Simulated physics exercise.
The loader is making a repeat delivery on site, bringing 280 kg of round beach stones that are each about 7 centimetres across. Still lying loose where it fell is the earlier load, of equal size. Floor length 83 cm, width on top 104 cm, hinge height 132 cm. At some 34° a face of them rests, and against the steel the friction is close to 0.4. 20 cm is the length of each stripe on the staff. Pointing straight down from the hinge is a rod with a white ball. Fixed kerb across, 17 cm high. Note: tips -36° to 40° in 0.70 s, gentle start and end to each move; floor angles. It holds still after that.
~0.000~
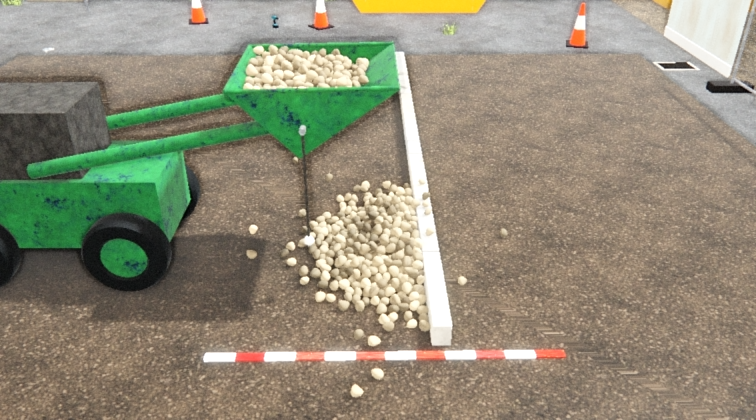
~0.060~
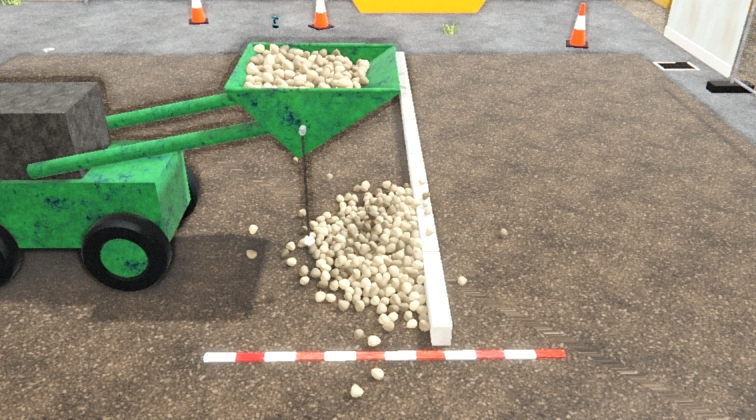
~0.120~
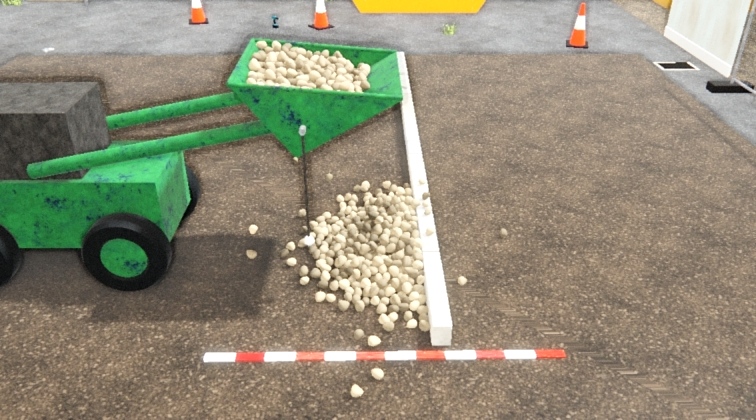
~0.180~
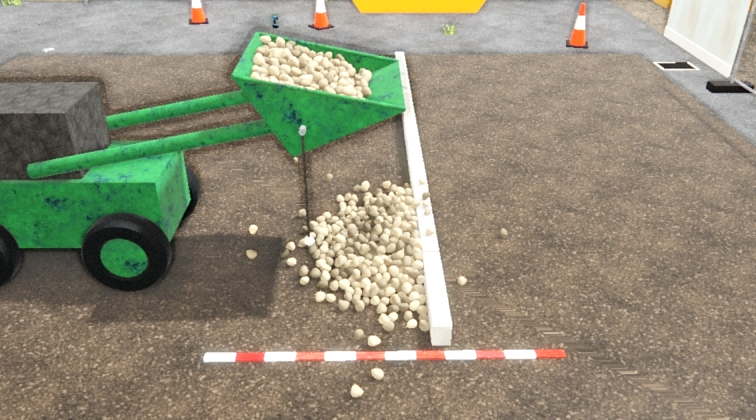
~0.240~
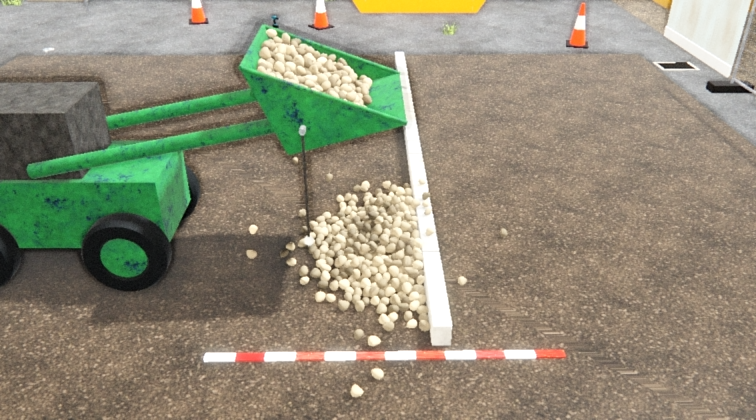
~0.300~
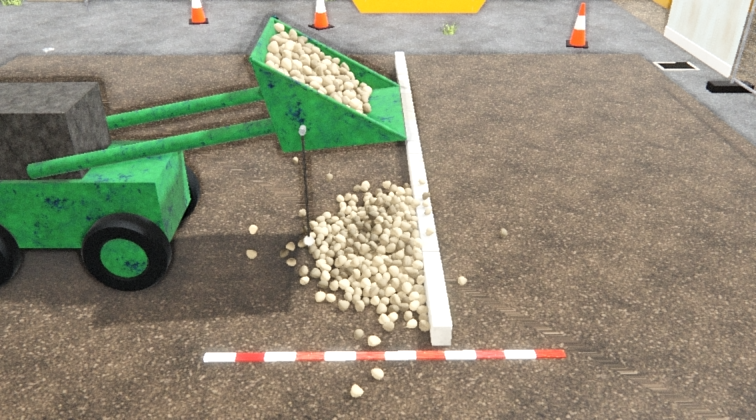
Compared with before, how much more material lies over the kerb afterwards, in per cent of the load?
Some 60 per cent of a load more.
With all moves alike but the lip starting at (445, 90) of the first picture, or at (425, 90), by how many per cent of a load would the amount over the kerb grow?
Near 95 in a hundred first, near 85 in a hundred second.
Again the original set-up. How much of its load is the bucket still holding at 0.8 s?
Some 75 percent, roughly.
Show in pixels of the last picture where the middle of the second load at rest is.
In the last view, somewhere near (453, 243).
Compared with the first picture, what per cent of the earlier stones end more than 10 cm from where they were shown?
Close to 5 in a hundred of them.
After 0.5 s the floor is at 28°; in per cent of one load, 100 in the bucket, 100 on this side of the kerb; the foremost stones are at (438, 216).
After 0.8 s the floor is at 40°; in per cent of one load, 76 in the bucket, 123 on this side of the kerb; the foremost stones are at (438, 216).
After 1.1 s the floor is at 40°; in per cent of one load, 14 in the bucket, 163 on this side of the kerb, 22 over the kerb; the foremost stones are at (489, 228).
After 3.7 s the floor is at 40°; in per cent of one load, 0 in the bucket, 140 on this side of the kerb, 60 over the kerb; the foremost stones are at (736, 241). Net gain over the kerb, 60.
